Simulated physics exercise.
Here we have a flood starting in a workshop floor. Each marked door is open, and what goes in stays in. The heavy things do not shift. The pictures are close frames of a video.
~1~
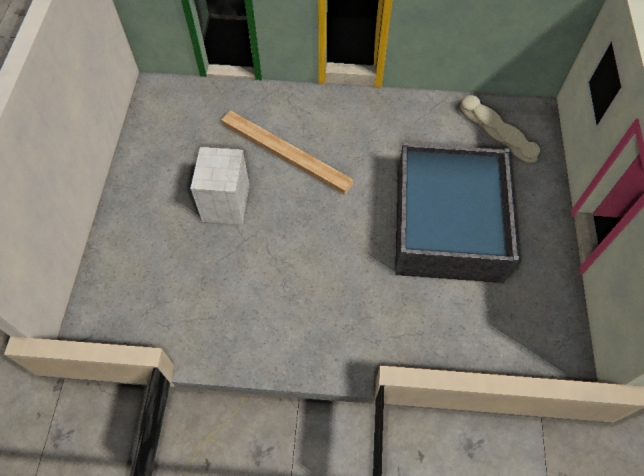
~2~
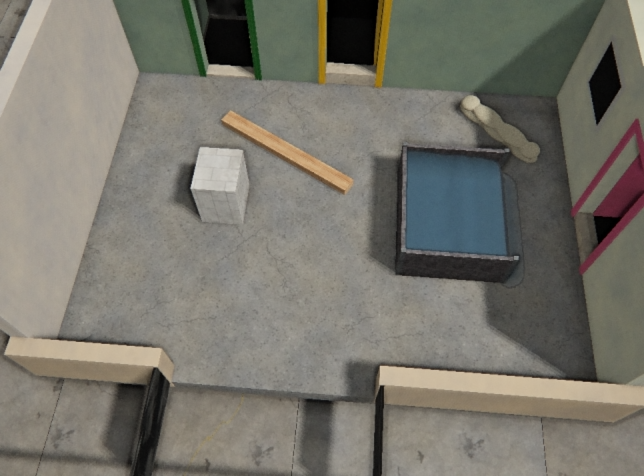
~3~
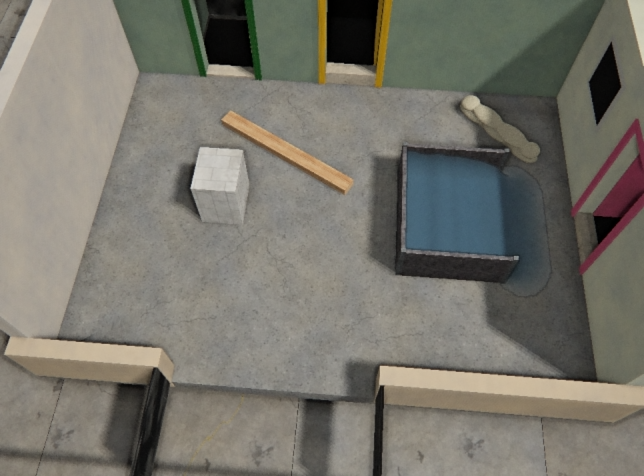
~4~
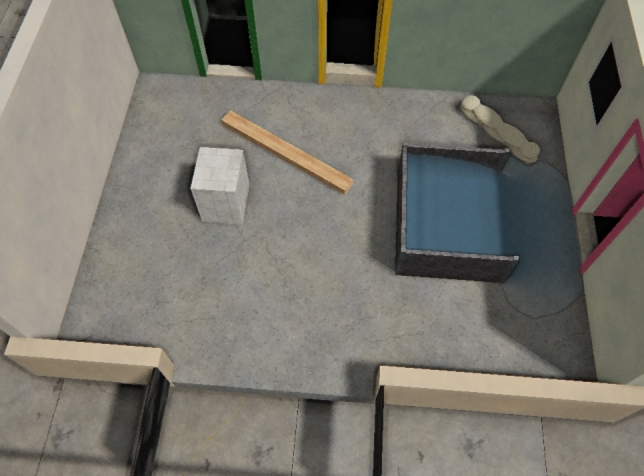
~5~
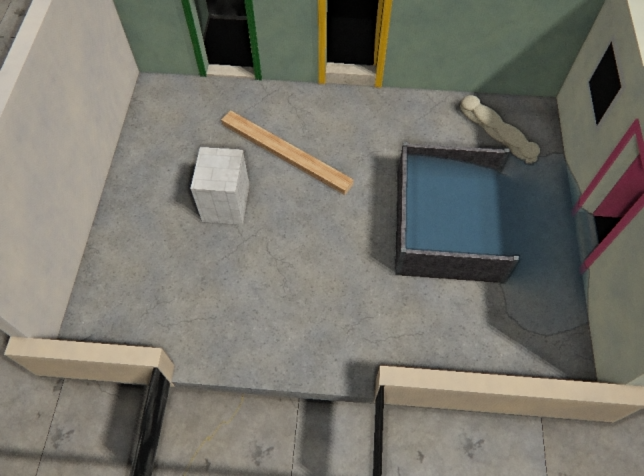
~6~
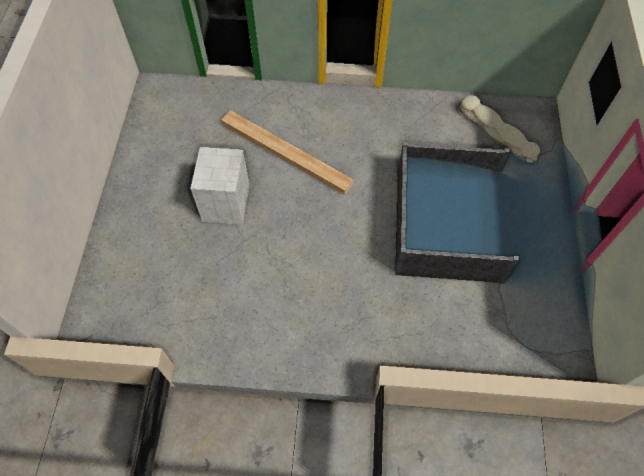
In the video, a dark-walled tank of blue water sits whole on a gray floor, then its right side opens and water spreads rightward across the floor to the wall, while the block, plank and pale figure stay still.
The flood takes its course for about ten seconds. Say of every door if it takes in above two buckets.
One by one: The green door stays under that; the yellow door stays under that; the pink door takes more than that.
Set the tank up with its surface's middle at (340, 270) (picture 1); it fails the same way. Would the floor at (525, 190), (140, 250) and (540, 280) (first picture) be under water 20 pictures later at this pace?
As listed: Under water, dry, awash.
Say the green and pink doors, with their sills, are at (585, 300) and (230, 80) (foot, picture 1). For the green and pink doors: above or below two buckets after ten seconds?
In short: Green door floods, pink door lets less in.
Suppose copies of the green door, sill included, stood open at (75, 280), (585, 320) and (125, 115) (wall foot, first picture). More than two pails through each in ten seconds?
One after the other: Holds, floods, lets less in.
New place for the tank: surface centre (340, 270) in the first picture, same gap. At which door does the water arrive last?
Last comes the green-painted one.
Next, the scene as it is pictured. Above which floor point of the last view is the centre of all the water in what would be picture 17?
Near (515, 230).
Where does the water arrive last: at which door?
The green-painted one.
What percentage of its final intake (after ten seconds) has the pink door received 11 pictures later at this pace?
Some 90 per cent.
A moment on, water covers 15 % of the floor; the green door not reached, the yellow door not reached, the pink door far over two buckets in.
Next, water covers 20 % of the floor; the green door not reached, the yellow door not reached, the pink door far over two buckets in.
Then, water covers 45 % of the floor; the green door not reached, the yellow door wet at the sill, nothing in, the pink door far over two buckets in.
Later, water covers 75 % of the floor; the green door wet at the sill, nothing in, the yellow door wet at the sill, nothing in, the pink door far over two buckets in.
In the end, water covers 95 % of the floor; the green door under two buckets in, the yellow door wet at the sill, nothing in, the pink door far over two buckets in.
